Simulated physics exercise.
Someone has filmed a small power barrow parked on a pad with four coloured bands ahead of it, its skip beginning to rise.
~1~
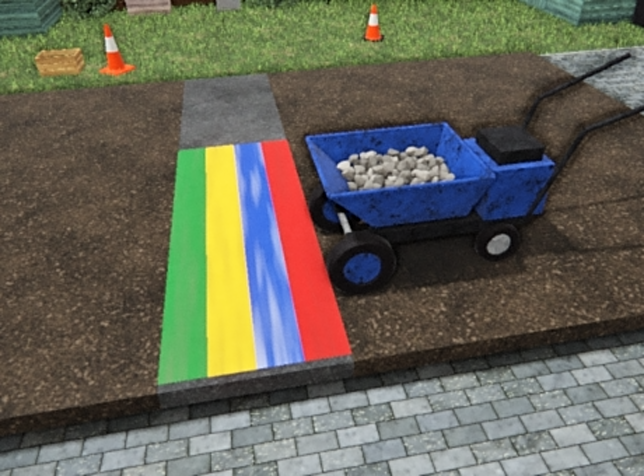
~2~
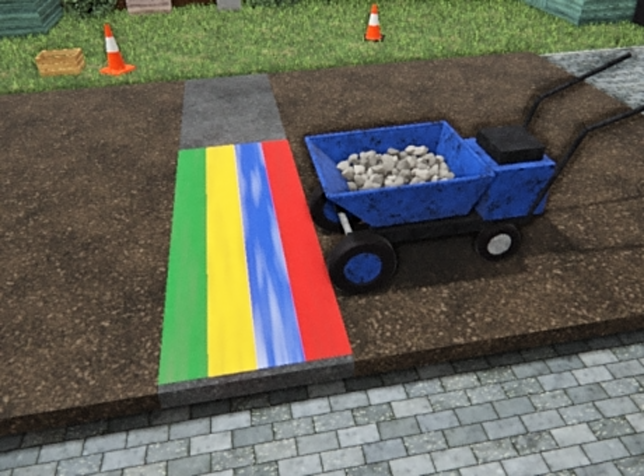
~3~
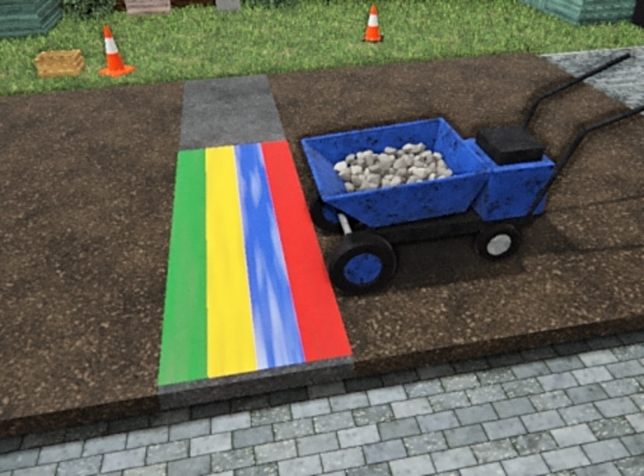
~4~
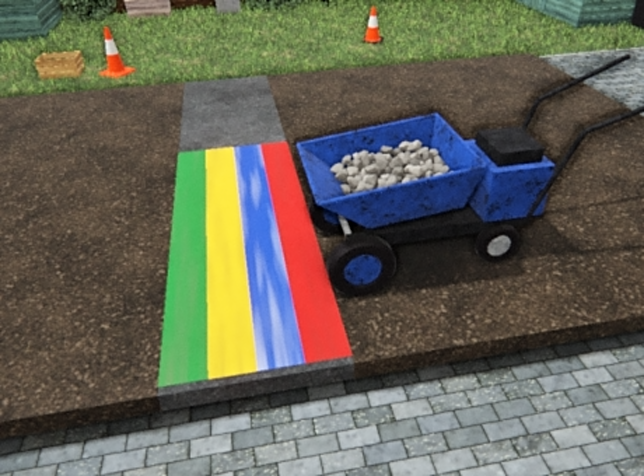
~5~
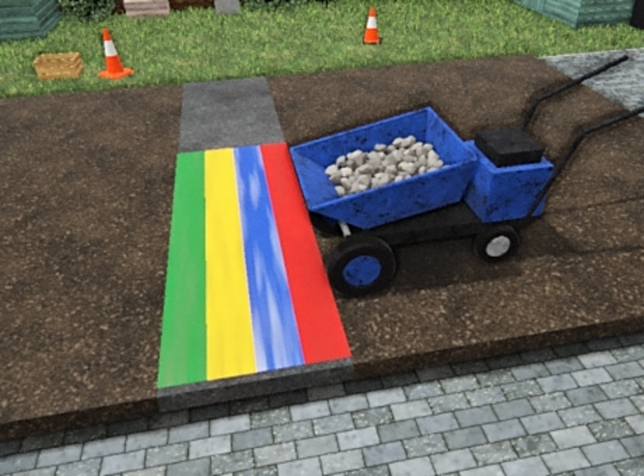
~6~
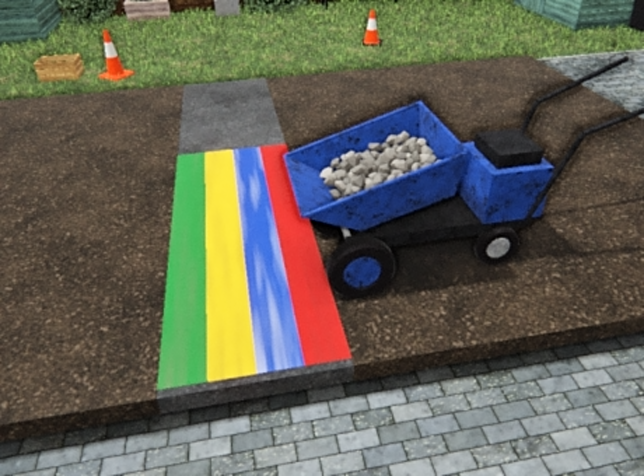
A blue barrow's skip of stones slowly tilts toward the left beside four coloured bands.
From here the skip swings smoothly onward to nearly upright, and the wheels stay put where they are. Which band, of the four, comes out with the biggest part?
The yellow band comes out ahead.
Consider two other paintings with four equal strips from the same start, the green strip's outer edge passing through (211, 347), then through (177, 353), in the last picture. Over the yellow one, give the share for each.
The first one comes out at 30 percent, while the second comes out at 50 percent.
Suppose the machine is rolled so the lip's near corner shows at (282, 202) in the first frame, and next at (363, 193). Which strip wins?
At the first spot the strip in green, at the second blue.
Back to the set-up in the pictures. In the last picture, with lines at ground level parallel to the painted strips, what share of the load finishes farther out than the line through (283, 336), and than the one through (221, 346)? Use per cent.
Around 90 in a hundred for the first, 30 in a hundred for the second.
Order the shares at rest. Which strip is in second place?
The strip in second place is the strip in blue.
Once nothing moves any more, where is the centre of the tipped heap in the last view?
The centre comes to rest close to (232, 273).
Soon, skip tipped steeply; all in the skip.
A while on, skip tipped steeply; most in the skip; a small part over the blue strip; a stray few over the yellow strip.
Towards the end, skip tipped right over; a small part in the skip; about a quarter over the blue strip; about half over the yellow strip; about a quarter over the green strip; a stray few off the paint.
Finally, skip tipped right over; a stray few in the skip; none over the red strip; about a quarter over the blue strip; about half over the yellow strip; about a quarter over the green strip; a stray few off the paint.
